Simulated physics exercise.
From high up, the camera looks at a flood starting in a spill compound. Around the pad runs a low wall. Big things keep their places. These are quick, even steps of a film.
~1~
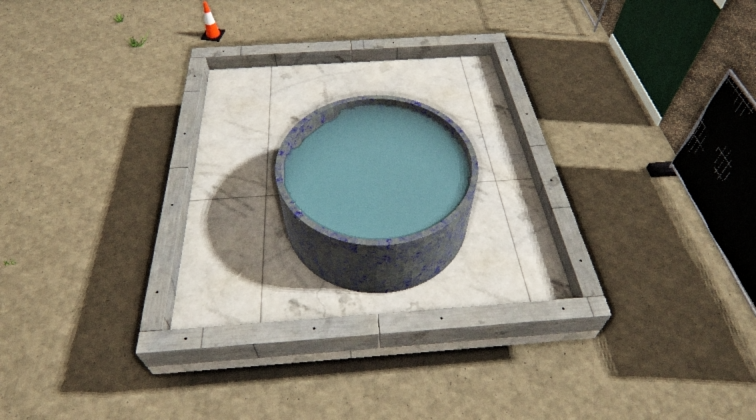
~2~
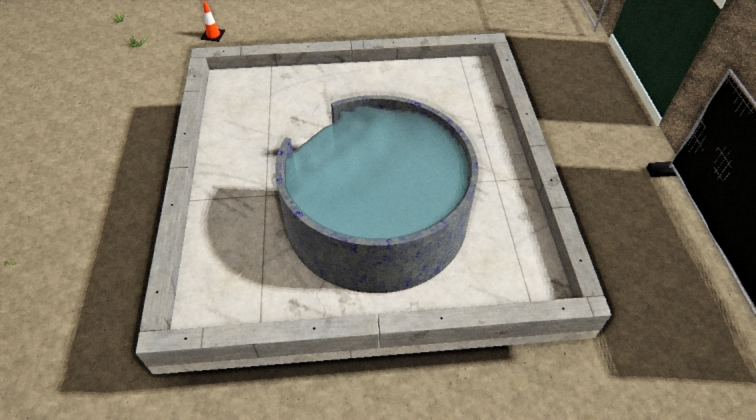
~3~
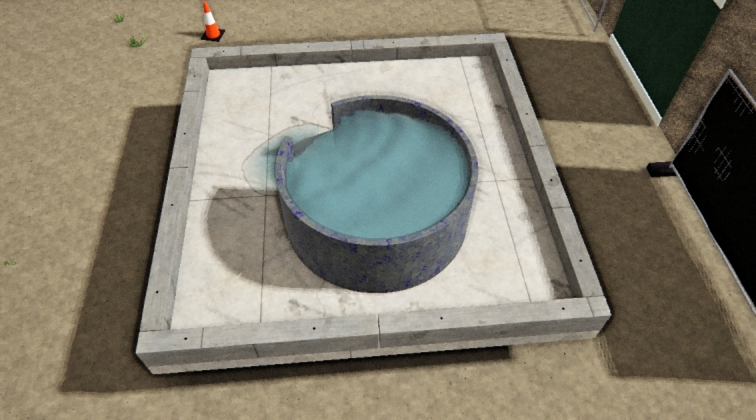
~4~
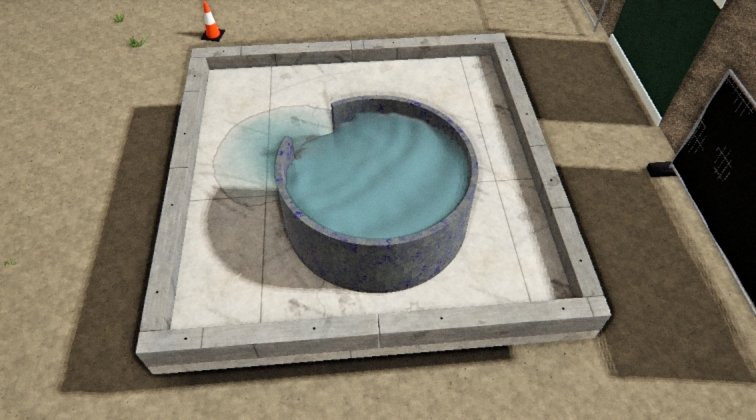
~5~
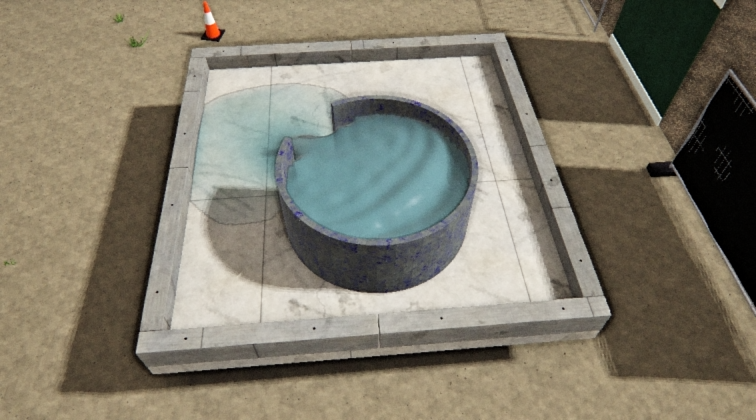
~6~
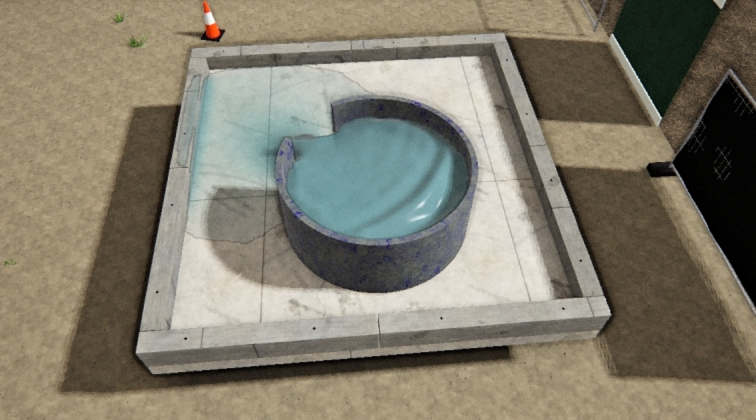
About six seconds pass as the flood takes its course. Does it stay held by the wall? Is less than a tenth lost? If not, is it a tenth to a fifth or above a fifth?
So the spill past the wall comes out medium, from a tenth up to a fifth.
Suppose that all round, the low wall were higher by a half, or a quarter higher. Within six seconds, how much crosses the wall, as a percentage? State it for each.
Roughly 4 per cent, then roughly 6 per cent.
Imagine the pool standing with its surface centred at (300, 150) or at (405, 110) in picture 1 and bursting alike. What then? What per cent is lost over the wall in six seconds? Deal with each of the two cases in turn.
~ 28% and 20%, about.
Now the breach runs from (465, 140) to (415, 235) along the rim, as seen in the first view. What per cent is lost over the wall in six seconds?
Near 34 in a hundred.
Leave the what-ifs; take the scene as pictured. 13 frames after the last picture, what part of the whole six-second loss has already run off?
About 75 per cent.
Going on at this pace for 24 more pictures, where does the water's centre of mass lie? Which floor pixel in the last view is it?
At roughly (339, 161).
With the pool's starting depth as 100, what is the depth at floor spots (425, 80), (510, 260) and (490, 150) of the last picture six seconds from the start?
Estimate: 8, 14, 12 %.
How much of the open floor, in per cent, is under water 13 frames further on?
Estimate: Some 60 in a hundred.
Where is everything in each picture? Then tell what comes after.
The first picture shows the round pool at (377, 167) is whole and still.
In the second picture, the front is at a hidden place, out from the gap on the round pool's far side.
In the third picture, the front is at (251, 162), out from the gap on the round pool's far side.
In the fourth picture, the front is at (236, 131), out from the gap on the round pool's far side.
In the fifth picture, water pours out on the round pool's far side and has run to (205, 110).
In the sixth picture, the front is at (210, 76), out from the gap on the round pool's far side.
A moment on, water covers 35 % of the floor; the low wall has let 1 % over.
Next, water covers 35 % of the floor; the low wall has let 2 % over.
Then, water covers 50 % of the floor; the low wall has let 11 % over.
Later, water covers 80 % of the floor; the low wall has let 14 % over.
In the end, water covers 85 % of the floor; the low wall has let 14 % over.
